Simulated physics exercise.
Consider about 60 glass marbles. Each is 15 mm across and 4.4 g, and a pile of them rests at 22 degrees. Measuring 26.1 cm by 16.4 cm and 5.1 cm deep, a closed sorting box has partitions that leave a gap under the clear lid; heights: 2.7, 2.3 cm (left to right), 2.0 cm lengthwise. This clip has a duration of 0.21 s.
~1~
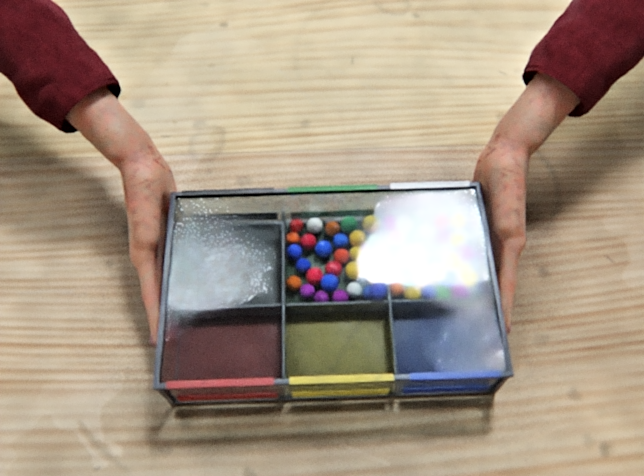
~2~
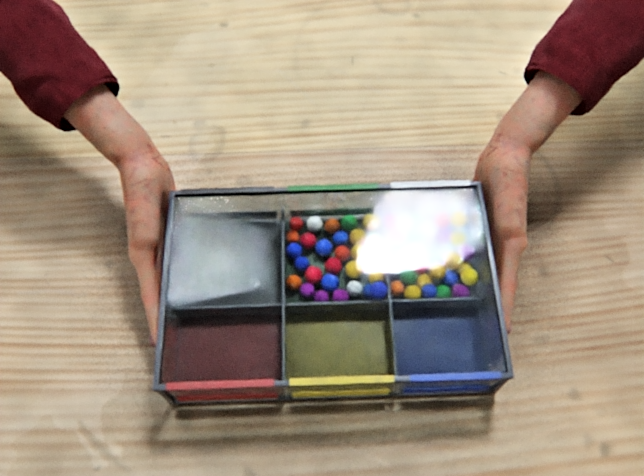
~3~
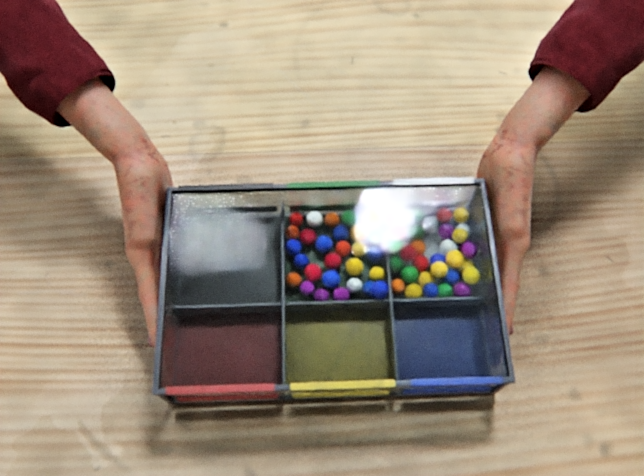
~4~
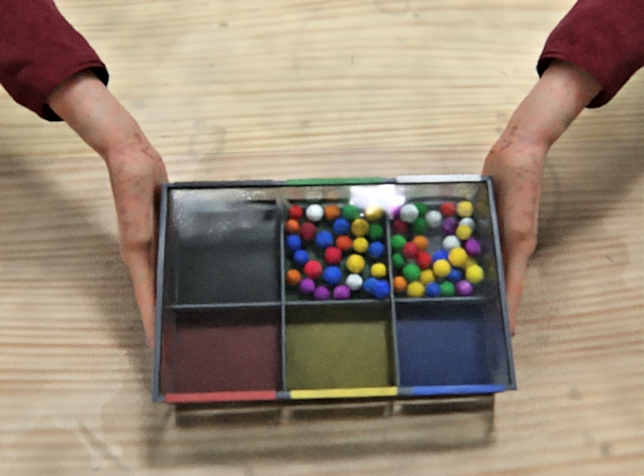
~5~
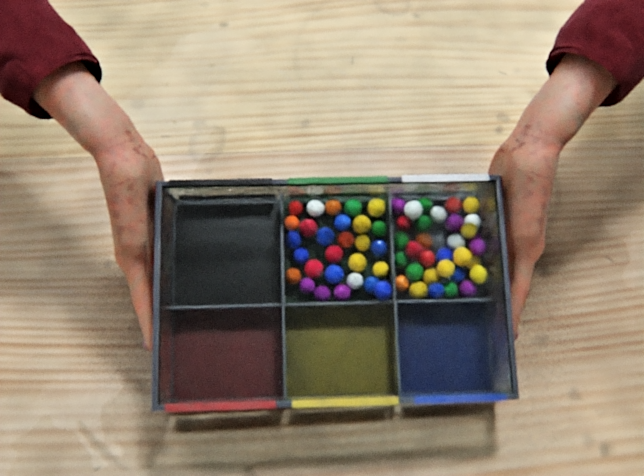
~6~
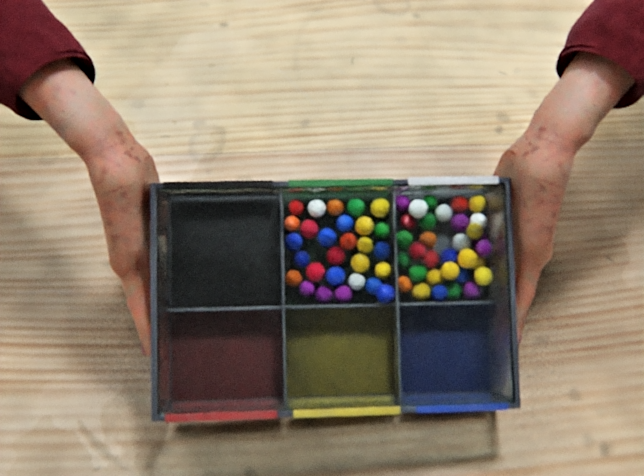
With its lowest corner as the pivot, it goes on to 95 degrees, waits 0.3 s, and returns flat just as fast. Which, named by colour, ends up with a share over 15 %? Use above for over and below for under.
Verdicts: Red below, blue above, green below, yellow above, white below, black below.
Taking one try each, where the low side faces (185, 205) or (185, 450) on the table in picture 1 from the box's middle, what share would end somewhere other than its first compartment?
That would be close to 70 per cent, then close to 100 per cent.
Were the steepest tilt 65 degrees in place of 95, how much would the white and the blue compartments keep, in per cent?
Then: White 35; blue 15.
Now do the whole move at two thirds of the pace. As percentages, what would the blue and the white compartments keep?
I'd expect blue at 55 percent and white at 0 percent.
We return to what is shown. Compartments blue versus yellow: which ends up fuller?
The blue one.
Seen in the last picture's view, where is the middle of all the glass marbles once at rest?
I'd put it at about (415, 354).
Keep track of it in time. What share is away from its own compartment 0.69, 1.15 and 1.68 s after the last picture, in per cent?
Around 90, then 100, then 100.
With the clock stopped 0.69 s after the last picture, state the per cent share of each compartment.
It splits as red 0, blue 55, green 5, yellow 35, white 5 and black 0 percent.
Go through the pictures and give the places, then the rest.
The first picture shows box tilt 0 degrees, front corners at (160, 384) and (507, 372); green 45 %, white 55 %.
The second picture shows box tilt 1 degrees, front corners at (159, 385) and (508, 373).
The third picture shows box tilt 5 degrees, front corners at (159, 389) and (509, 378), lowest corner right front.
The fourth picture shows box tilt 11 degrees, front corners at (158, 396) and (511, 385), lowest corner right front.
The fifth picture shows box tilt 17 degrees, front corners at (158, 405) and (513, 394), lowest corner right front.
The sixth picture shows box tilt 24 degrees, front corners at (158, 415) and (514, 403), lowest corner right front; green 45 %, white 55 %.
Then, 0.69 s after the last picture, tilt 95 degrees; blue 55 %, green 5 %, yellow 35 %, white 5 %.
Then, 1.15 s after the last picture, tilt 51 degrees; blue 60 %, yellow 40 %.
Then, 1.68 s after the last picture, tilt 0 degrees; red 5 %, blue 60 %, yellow 35 %.
In the end, red 5 %, blue 60 %, green 0 %, yellow 35 %, white 0 %, black 0 %.
